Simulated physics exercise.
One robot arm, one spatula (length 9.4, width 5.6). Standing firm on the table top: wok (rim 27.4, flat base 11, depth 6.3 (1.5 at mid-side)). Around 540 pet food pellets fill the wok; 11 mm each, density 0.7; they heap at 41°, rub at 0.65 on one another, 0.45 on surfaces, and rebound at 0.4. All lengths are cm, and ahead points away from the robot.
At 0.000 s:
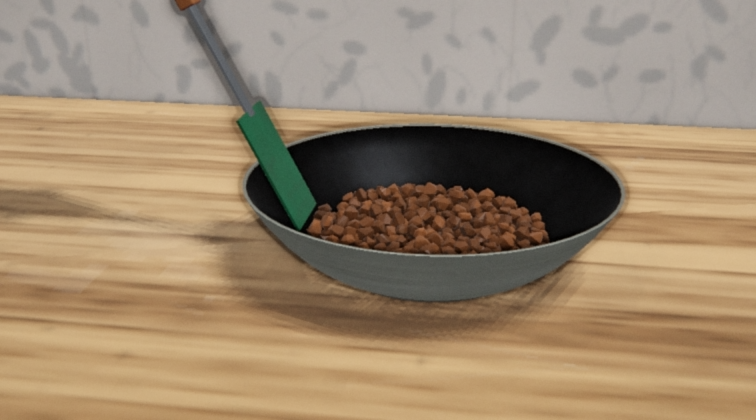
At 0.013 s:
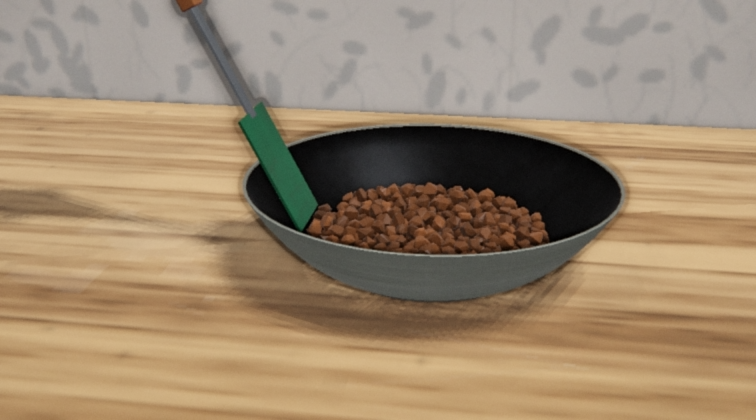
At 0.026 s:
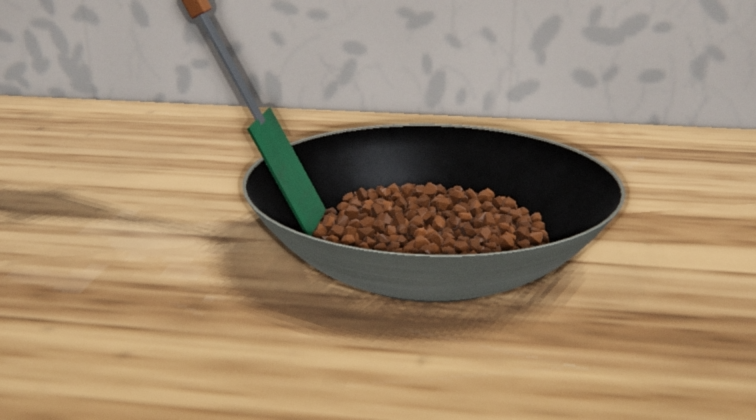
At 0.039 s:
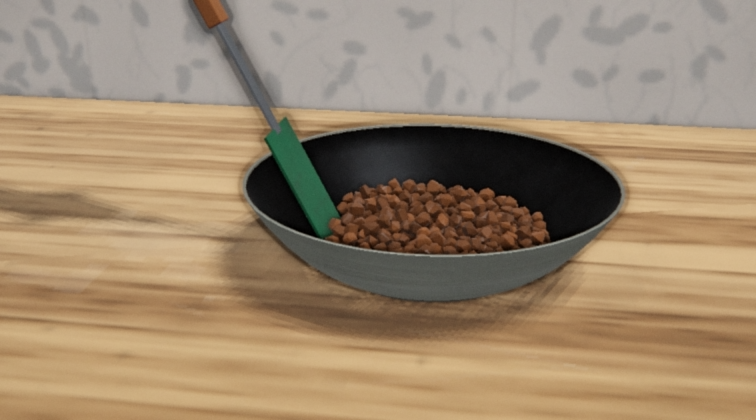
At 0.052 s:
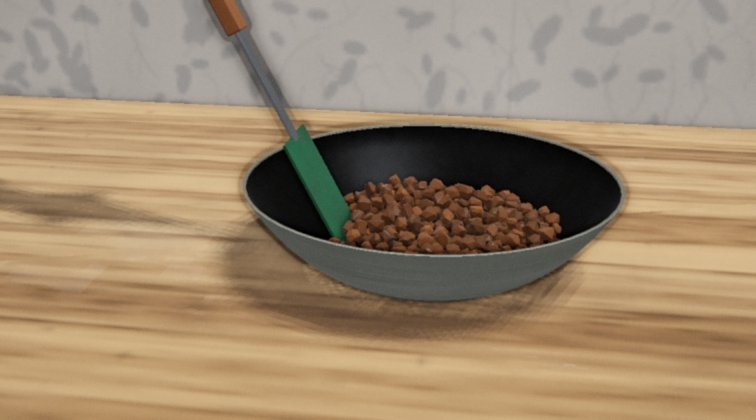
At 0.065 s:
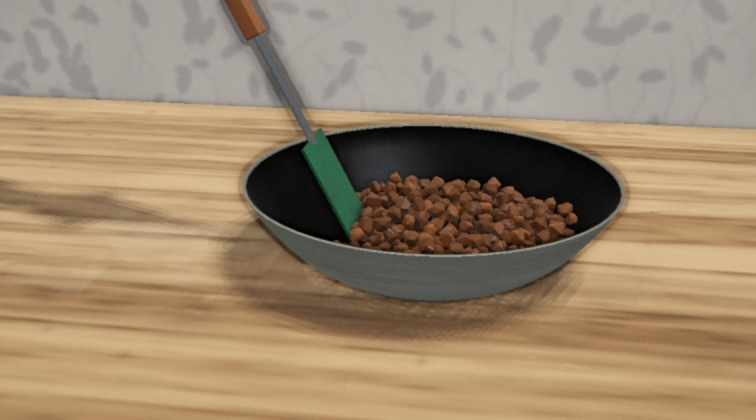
A green spatula slides right inside the wok, pushing the heaped brown pellets slightly rightward.
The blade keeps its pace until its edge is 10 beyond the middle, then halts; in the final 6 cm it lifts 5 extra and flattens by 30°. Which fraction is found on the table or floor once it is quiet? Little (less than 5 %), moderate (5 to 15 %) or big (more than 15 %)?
Answer: Big; more than 15 % of the pet food pellets finish on the table or floor.
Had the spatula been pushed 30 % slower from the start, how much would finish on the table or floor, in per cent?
It would be near 20 per cent.
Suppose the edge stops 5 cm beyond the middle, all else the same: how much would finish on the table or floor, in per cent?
Then about 5 per cent.
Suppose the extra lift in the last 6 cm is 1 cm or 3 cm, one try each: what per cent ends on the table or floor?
Some 30 and 30 per cent.
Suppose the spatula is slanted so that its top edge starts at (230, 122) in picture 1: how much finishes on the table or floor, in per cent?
About 25 per cent.
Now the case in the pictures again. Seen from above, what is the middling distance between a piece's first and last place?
Roughly 4 cm.
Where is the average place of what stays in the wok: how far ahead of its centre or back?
About 3.0 cm ahead.
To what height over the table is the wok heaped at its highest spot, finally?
About 5.5 cm.
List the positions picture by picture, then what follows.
The spatula top edge at (249, 110), sloping 63°; upper third of the load around (432, 224), from x 315 to 545, top at y 190; 535 in the wok, in the first frame.
The spatula top edge at (250, 112), sloping 63°; upper third of the load around (432, 224), from x 315 to 545, top at y 190, in the second frame.
The spatula top edge at (259, 118), sloping 63°; upper third of the load around (432, 223), from x 320 to 545, top at y 190, in the third frame.
The spatula top edge at (275, 127), sloping 63°; upper third of the load around (433, 222), from x 320 to 545, top at y 185, in the fourth frame.
The spatula top edge at (293, 135), sloping 63°; upper third of the load around (441, 217), from x 320 to 555, top at y 180, in the fifth frame.
The spatula top edge at (311, 139), sloping 63°; upper third of the load around (455, 213), from x 315 to 570, top at y 180; 535 in the wok, in the sixth frame.
After 0.11 s, sloping 63°, highest piece 6 above the table; 535 in the wok.
After 0.16 s, sloping 56°, highest piece 8 above the table; 535 in the wok.
After 0.38 s, sloping 33°, highest piece 19 above the table; 421 in the wok, 47 on the table or floor, 67 on the blade or in flight.
After 1.43 s, sloping 33°, highest piece 6 above the table; 420 in the wok, 115 on the table or floor.
In the end, 420 in the wok, 115 on the table or floor. That is 21 % on the table or floor.
